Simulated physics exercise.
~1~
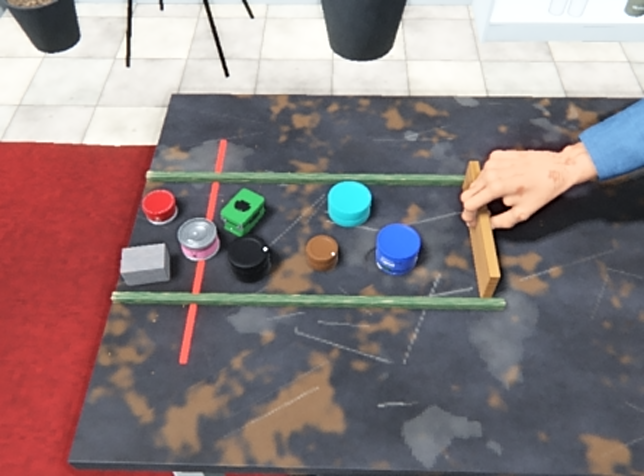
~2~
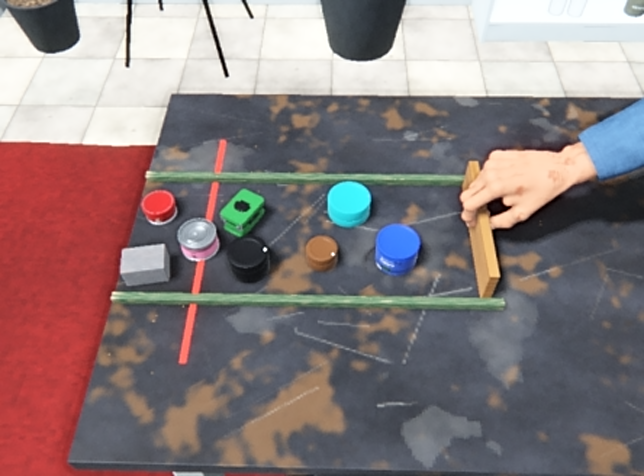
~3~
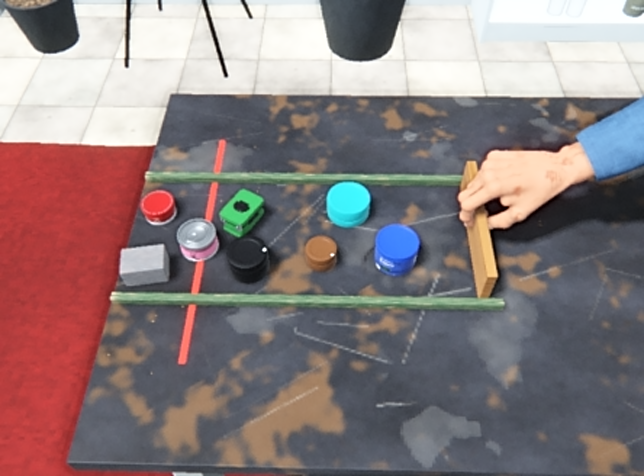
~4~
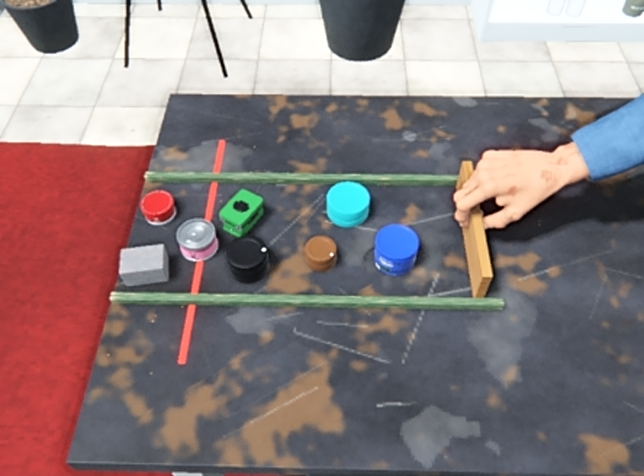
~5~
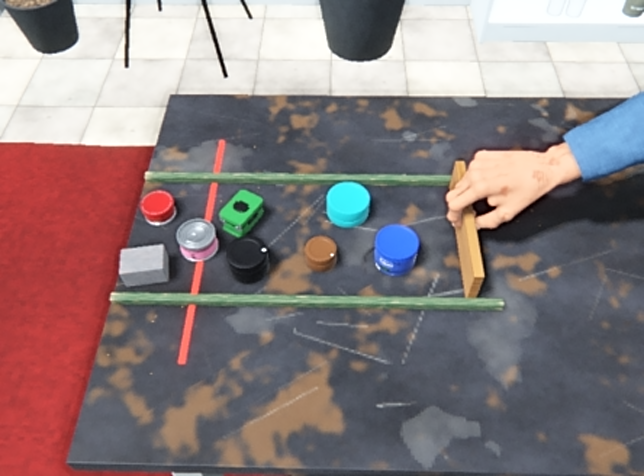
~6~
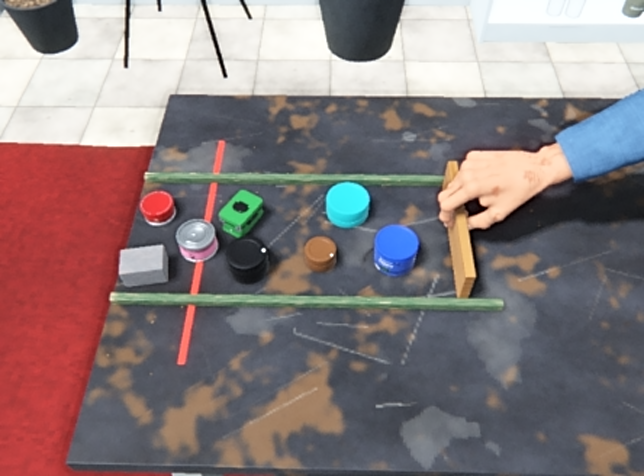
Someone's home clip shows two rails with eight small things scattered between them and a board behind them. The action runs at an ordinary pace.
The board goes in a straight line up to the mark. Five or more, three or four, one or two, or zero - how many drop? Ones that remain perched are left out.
One or two drop.
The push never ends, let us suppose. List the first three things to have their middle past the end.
The order goes the red tin, the pink tin, and then the grey block.
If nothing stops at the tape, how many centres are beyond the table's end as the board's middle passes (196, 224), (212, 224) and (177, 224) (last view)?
Respectively, 2, 2 and 5.
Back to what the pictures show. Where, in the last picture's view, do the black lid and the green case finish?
You'll find the first one at (175, 268) and the second at (147, 210).
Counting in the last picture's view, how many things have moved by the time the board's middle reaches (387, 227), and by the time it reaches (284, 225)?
First 1, then 6.
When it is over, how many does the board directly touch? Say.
At rest, 3 are in contact.
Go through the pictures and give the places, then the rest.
Red tin (160, 207); grey block (146, 265); pink tin (199, 239); board (480, 227); tape (206, 236), in the first frame.
Grey block (146, 265); brown lid (322, 254), in the second frame.
Pink tin (198, 240); blue tub (396, 250), in the third frame.
Red tin (159, 208); green case (243, 214), in the fourth frame.
Grey block (145, 265); turquoise lid (348, 205), in the fifth frame.
Red tin (158, 209); grey block (144, 266); pink tin (198, 241); board (457, 227); tape (204, 237), in the sixth frame.
Early on, none off yet; red tin at rest near (158, 209); grey block at rest near (144, 266); pink tin at rest near (198, 241).
A while later, none off yet; red tin moving near (151, 207); grey block at rest near (141, 268); pink tin travelled about its own width near (149, 238).
Finally, the number that fall off is one or two; lost, pink tin and red tin.
